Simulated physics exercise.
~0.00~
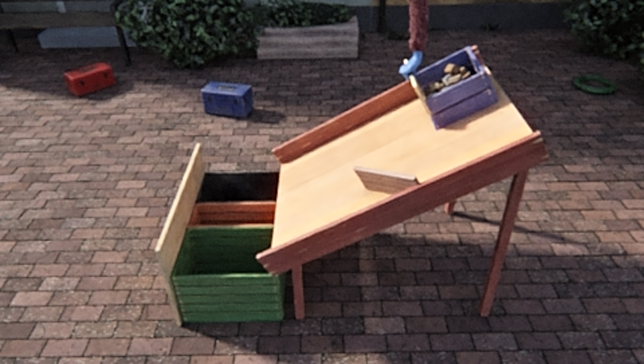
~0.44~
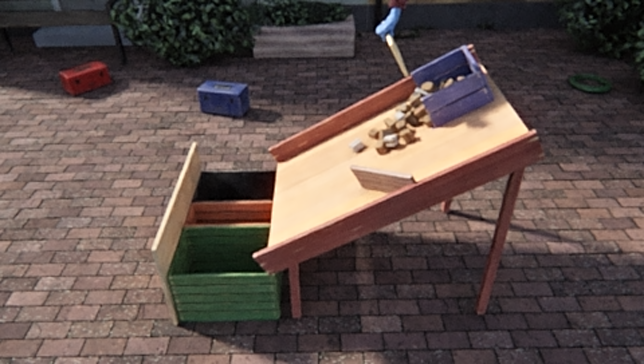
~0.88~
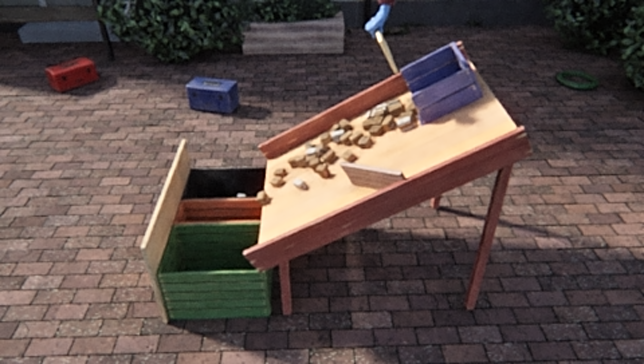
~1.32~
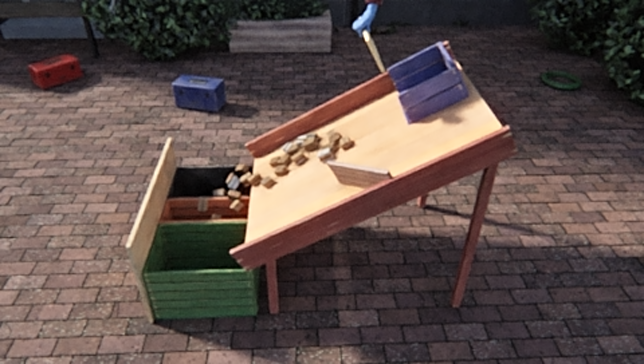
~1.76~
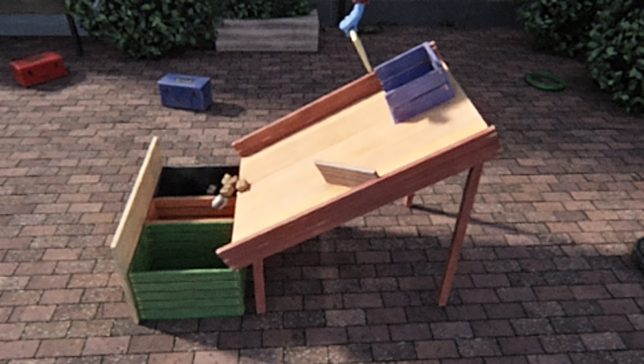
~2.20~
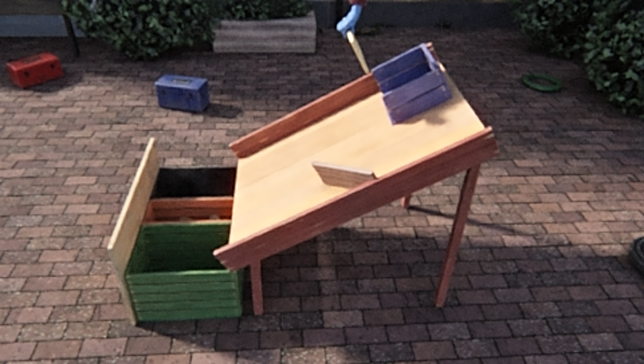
Small tan pieces spill from a blue pen, slide down a sloping table and drop into bins.
